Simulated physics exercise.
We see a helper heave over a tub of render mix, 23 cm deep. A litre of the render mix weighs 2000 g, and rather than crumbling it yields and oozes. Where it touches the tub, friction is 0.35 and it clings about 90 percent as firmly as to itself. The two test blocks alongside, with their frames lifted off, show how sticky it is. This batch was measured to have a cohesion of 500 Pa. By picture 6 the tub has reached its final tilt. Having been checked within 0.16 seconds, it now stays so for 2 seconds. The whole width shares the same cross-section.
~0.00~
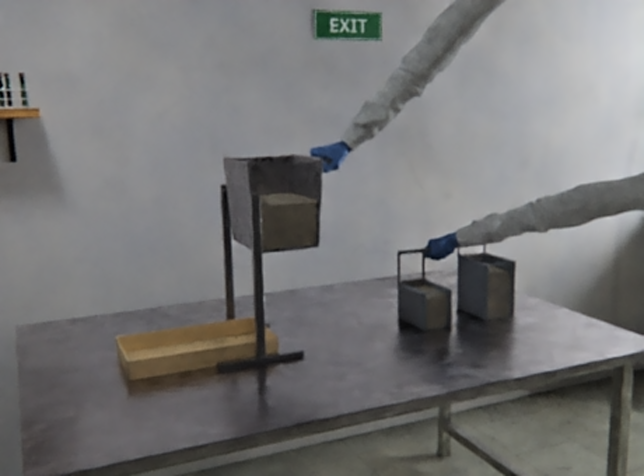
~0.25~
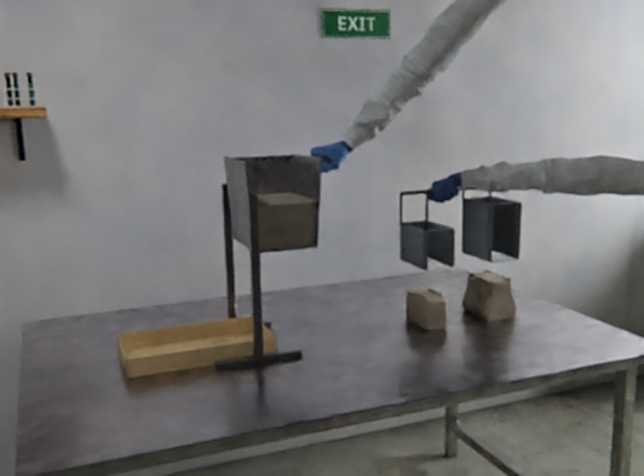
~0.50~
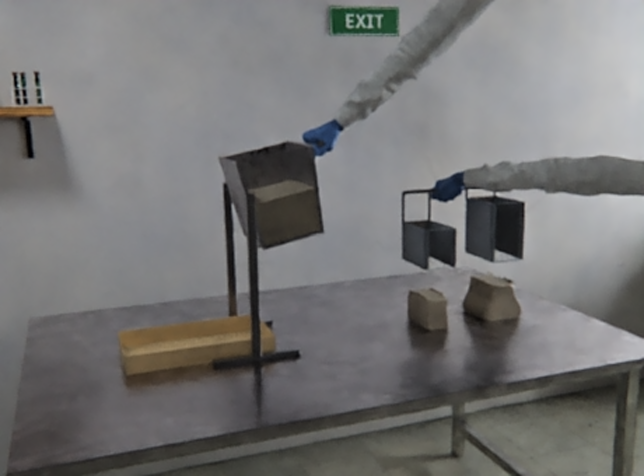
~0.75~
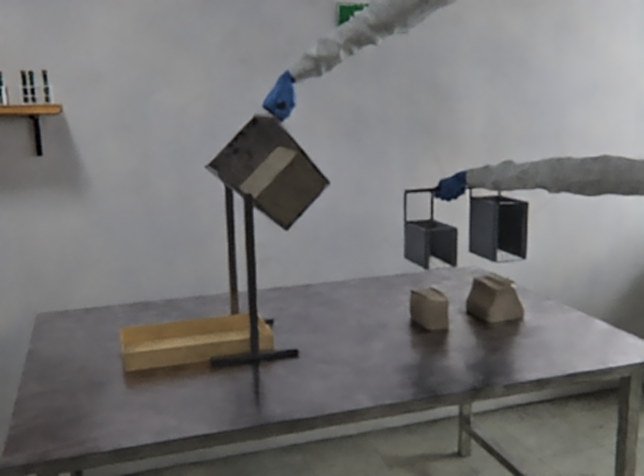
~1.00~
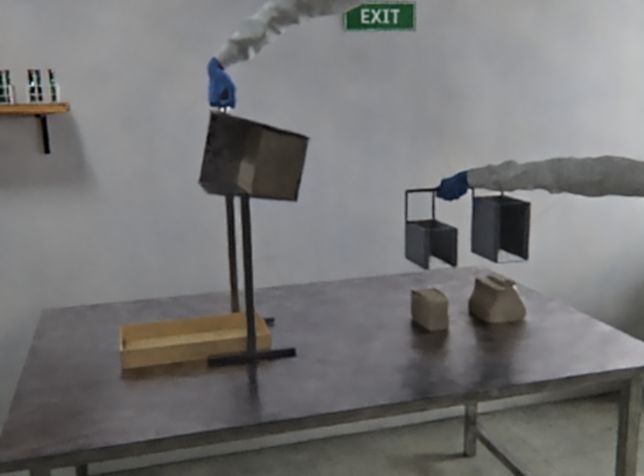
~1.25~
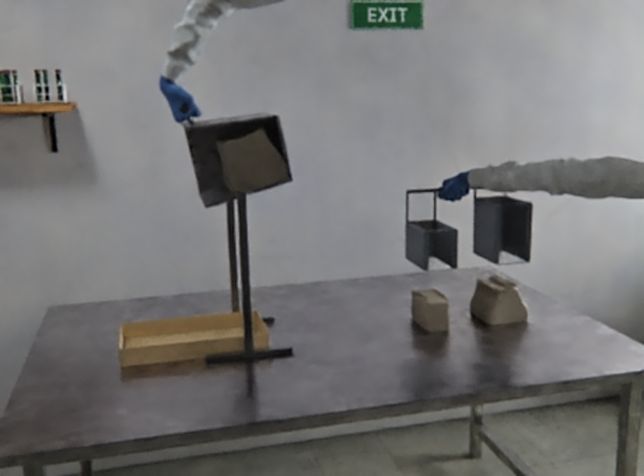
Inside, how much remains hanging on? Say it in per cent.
Some 68 percent remains.
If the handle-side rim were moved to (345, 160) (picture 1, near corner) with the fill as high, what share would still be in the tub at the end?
I'd put it at close to 45 per cent.
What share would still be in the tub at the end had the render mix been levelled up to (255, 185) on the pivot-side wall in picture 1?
Roughly 50 per cent would still be in the tub at the end.
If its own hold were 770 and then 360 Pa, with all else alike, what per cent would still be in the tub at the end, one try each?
The answers, in order, are 100 % and 60 %.
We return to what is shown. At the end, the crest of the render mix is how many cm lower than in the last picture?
About 8 cm.
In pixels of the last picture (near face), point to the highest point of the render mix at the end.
Around (262, 161).
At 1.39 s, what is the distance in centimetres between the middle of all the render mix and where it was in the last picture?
5 cm.
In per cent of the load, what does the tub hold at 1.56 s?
It's something like 85 % of the original load.
By 1.39 s, the tub is at 100 degrees and holds 100 %.
By 1.56 s, the tub is at 100 degrees and holds 85 %.
By 1.73 s, the tub is at 100 degrees and holds 74 %.
By 1.90 s, the tub is at 100 degrees and holds 72 %.
By 3.25 s, at the end, the tub is at 100 degrees and holds 68 %.
